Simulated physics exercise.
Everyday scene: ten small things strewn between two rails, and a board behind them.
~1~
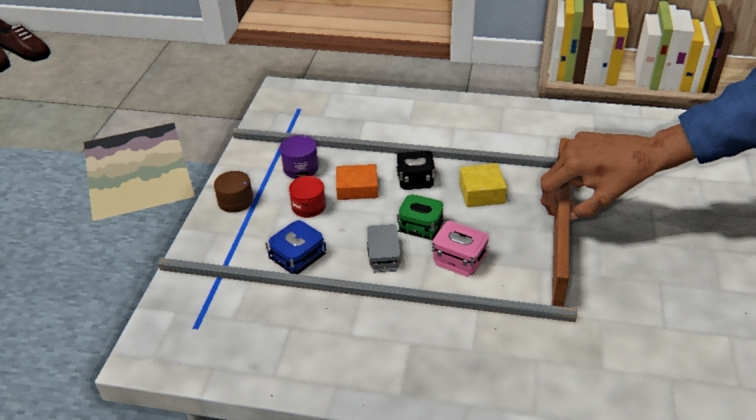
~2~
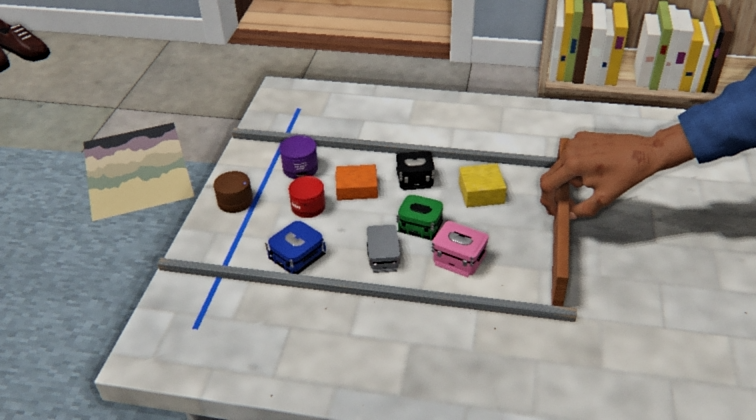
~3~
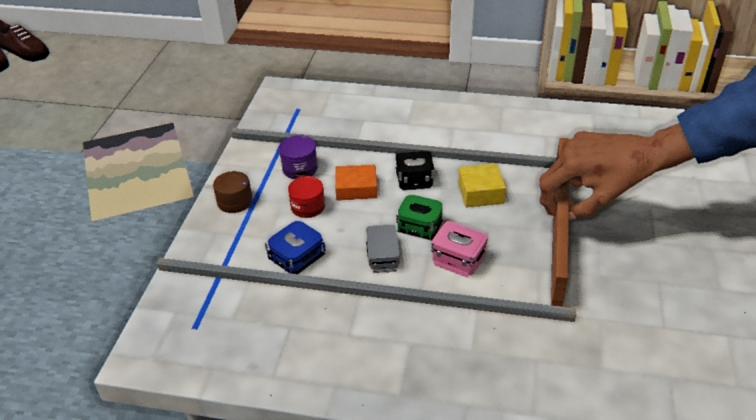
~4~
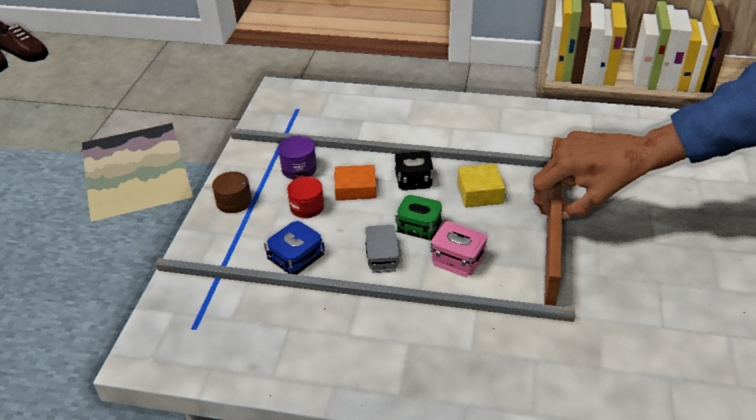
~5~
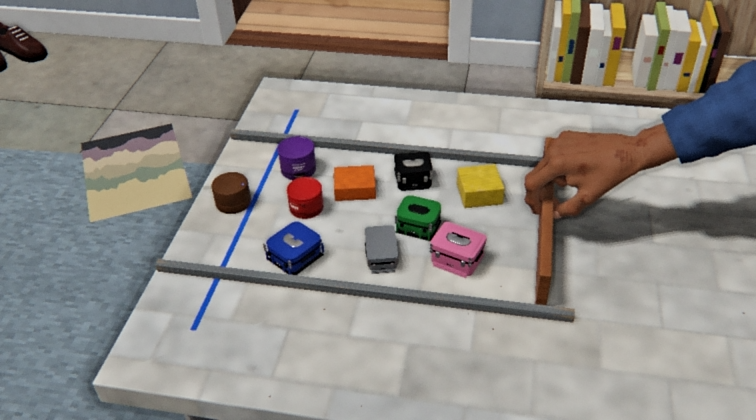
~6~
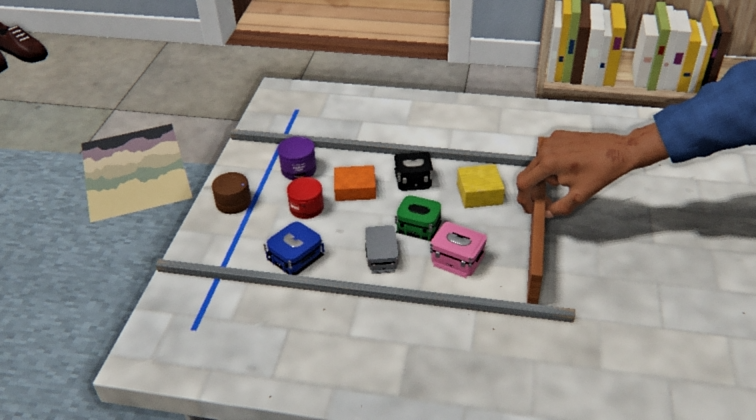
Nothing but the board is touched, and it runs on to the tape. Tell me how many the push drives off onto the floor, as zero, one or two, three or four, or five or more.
The count that drops over the edge is three, or else four.
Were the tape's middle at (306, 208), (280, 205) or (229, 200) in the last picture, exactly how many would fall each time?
0, 1, 7.
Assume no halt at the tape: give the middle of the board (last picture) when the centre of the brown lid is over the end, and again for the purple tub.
Roughly (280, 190); roughly (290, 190).
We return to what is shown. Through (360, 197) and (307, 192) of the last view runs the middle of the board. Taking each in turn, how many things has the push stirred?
The first count is 9, and then it's 10.
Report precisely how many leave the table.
3.
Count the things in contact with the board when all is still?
The count in contact is 3.
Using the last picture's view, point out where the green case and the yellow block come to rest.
Final pixels, roughly: (231, 201) for the first, (251, 160) for the other.
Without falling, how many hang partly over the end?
Number: 4.
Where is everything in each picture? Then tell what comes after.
The first frame shows brown lid (234, 192); purple tub (300, 157); red tub (308, 197); board (562, 217); tape (256, 201).
The second frame shows purple tub (299, 158); grey case (383, 249).
The third frame shows red tub (307, 197); yellow block (482, 185).
The fourth frame shows brown lid (232, 192); orange block (355, 182).
The fifth frame shows purple tub (297, 159); board (546, 216).
The sixth frame shows brown lid (232, 193); purple tub (298, 159); red tub (306, 198); board (538, 215); tape (254, 202).
A little later, none off yet; brown lid at rest near (232, 193); purple tub at rest near (298, 159); red tub at rest near (306, 198).
Next, none off yet; brown lid at rest near (232, 193); purple tub shifted a little near (286, 159); red tub at rest near (297, 203).
Later still, none off yet; brown lid shifted about its own width near (205, 189); purple tub shifted well along near (219, 153); red tub shifted well along near (235, 198).
When it is over, the number that fall off is three or four; down, blue case, purple tub and brown lid.
